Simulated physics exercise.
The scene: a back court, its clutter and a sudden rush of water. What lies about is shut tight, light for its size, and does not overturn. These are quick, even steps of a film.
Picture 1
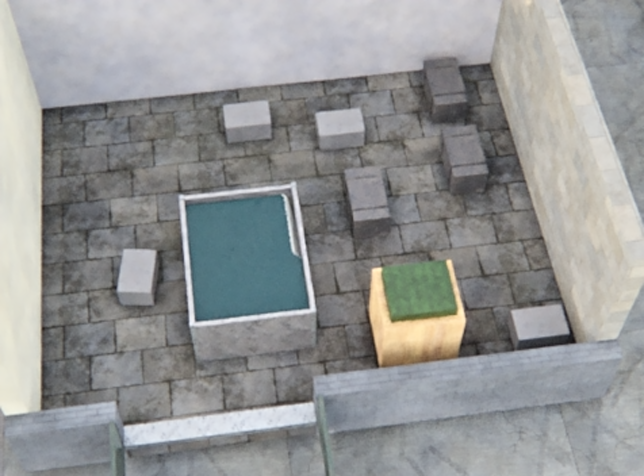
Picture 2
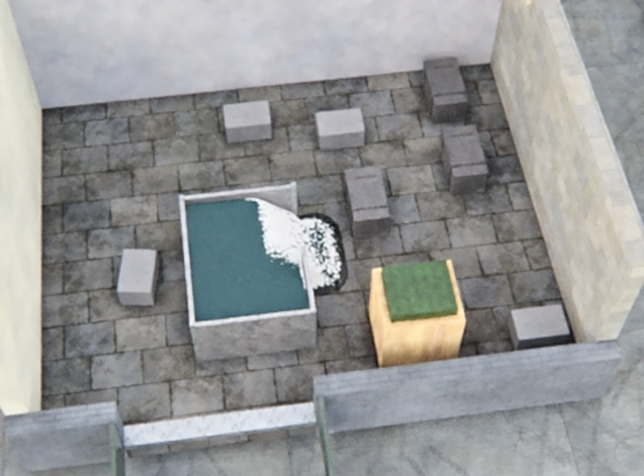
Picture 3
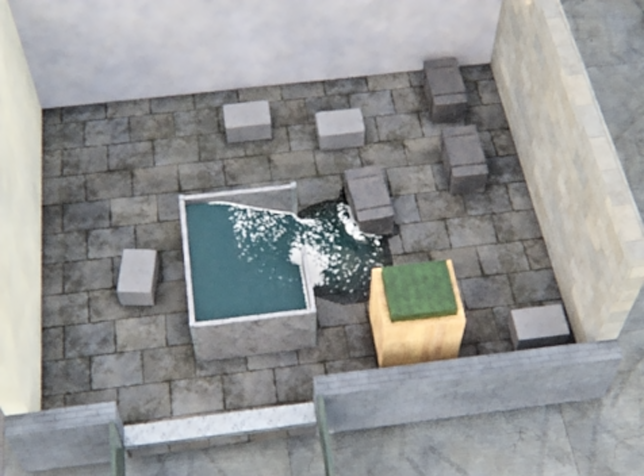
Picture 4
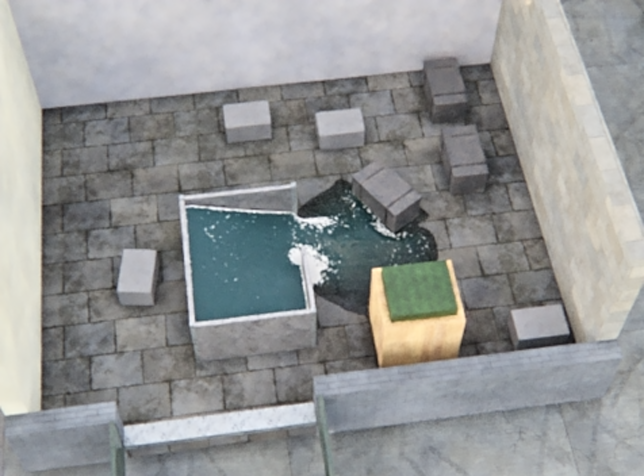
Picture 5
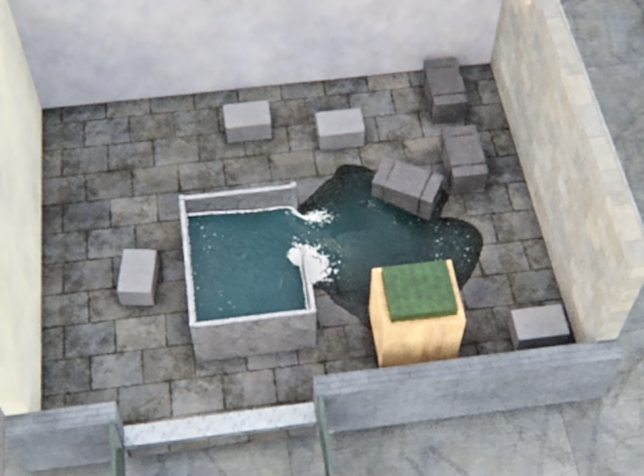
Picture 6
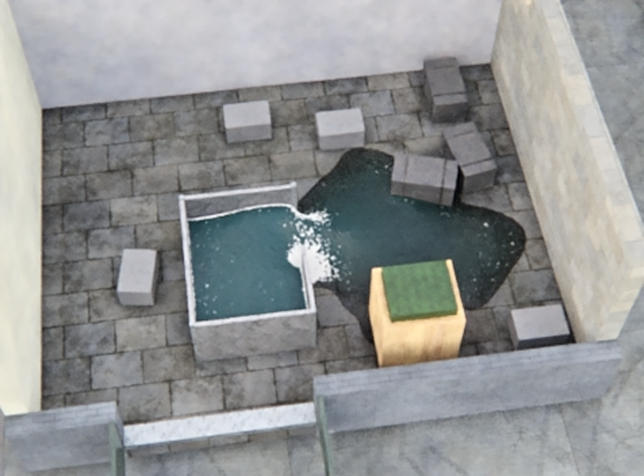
In a walled court, water bursts from a tank and pushes one trunk against another.
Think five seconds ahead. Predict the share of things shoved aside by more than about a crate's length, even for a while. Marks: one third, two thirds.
It is two thirds or more.
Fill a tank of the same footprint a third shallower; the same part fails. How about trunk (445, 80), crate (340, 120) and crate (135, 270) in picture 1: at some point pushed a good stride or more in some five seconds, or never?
In turn: Moved that far, never so far, short of that.
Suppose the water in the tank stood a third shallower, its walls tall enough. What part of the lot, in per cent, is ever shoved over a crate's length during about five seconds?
Some 60 per cent.
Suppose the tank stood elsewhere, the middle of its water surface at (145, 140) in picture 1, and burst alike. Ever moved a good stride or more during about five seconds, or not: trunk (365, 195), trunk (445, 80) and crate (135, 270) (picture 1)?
As listed: Yes, moved that far, not that far.
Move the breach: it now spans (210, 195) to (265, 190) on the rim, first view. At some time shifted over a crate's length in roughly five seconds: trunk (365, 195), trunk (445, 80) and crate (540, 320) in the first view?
In turn: Under that, shifted that much, no.
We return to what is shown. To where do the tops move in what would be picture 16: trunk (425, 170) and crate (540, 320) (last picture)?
Near (467, 117) and (513, 340).
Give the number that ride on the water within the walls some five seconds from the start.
That makes 4.
A moment on, 1 of 7 are well off their spots; 1 afloat.
Next, 3 of 7 are well off their spots; 3 afloat.
Later, 5 of 7 are well off their spots; 4 afloat.
In the end, 5 of 7 are well off their spots, and 6 have been at some point; 4 afloat.
